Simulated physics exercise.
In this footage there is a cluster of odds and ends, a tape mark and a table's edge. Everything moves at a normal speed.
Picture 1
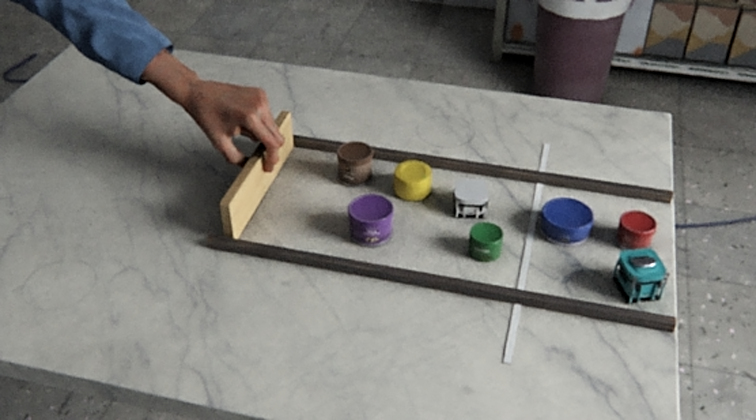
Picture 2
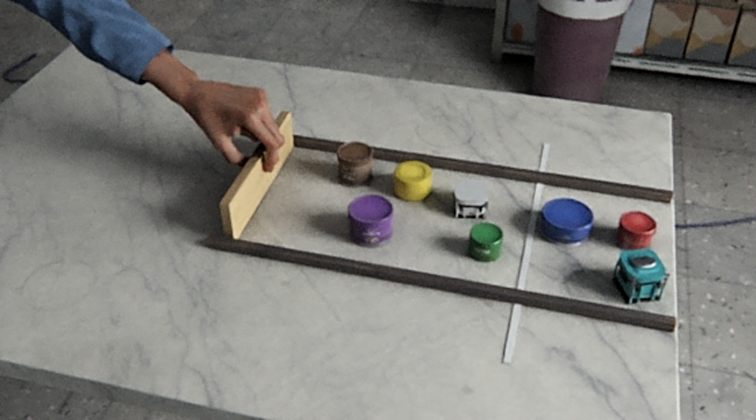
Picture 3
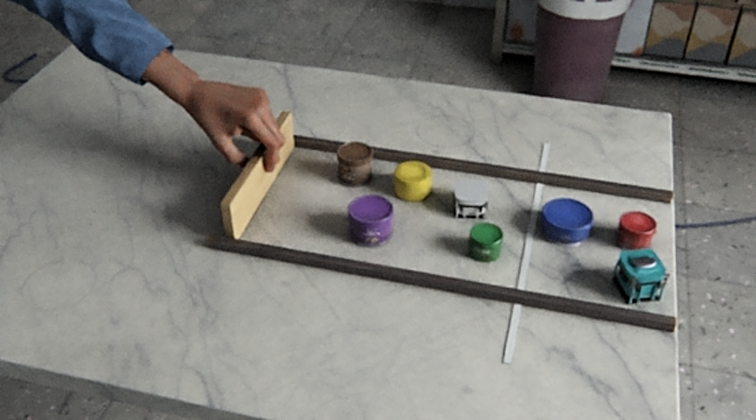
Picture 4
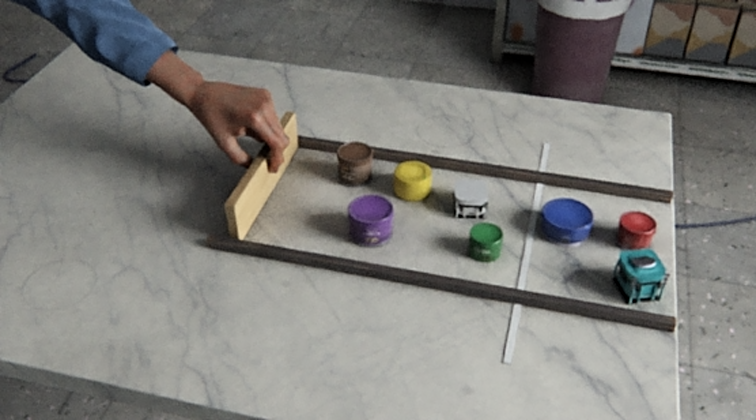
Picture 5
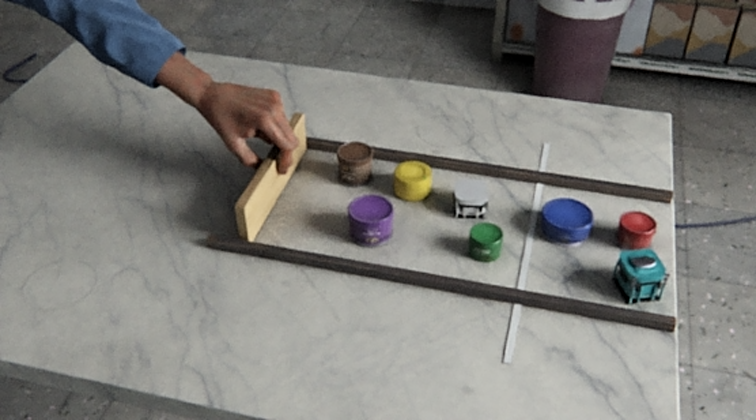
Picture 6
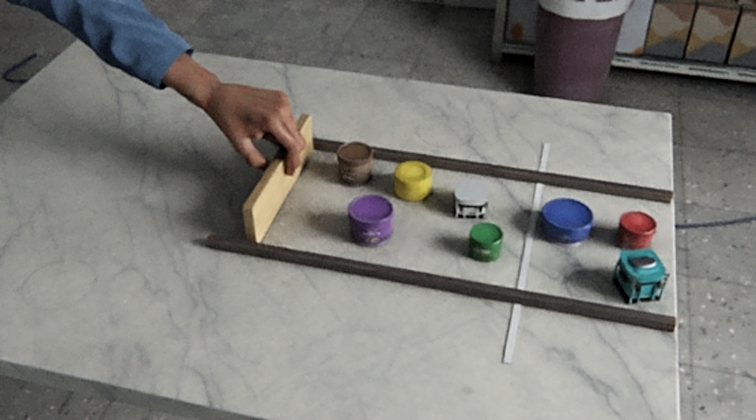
A hand held a wooden board still at the left end of two dark rails, then slid it slightly right toward the brown and purple pots, while the colourful pots and little cases stayed put.
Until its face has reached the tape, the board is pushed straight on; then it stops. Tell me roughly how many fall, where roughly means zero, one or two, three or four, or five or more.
Roughly, zero fall.
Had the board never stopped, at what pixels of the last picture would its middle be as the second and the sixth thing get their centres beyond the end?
Near (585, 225) first, near (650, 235) second.
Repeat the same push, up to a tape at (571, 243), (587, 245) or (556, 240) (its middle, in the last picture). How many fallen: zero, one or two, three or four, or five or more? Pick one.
Results per position - zero / 1 or 2 / none.
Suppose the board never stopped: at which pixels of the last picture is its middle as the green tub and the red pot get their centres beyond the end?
I'd say about (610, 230) for the first one and about (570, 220) for the second.
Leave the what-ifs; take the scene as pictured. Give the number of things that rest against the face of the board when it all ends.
It touches 3.
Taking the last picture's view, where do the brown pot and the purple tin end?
Close to (557, 187); the other close to (550, 254).
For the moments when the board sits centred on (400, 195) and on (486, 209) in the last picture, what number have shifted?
Note: First position 4; second position 6.
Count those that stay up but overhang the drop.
Answer: 0.
A little later, none off yet; turquoise case at rest near (640, 276); red pot at rest near (636, 232); blue pot at rest near (566, 222).
When it is over, the number that fall off is zero.
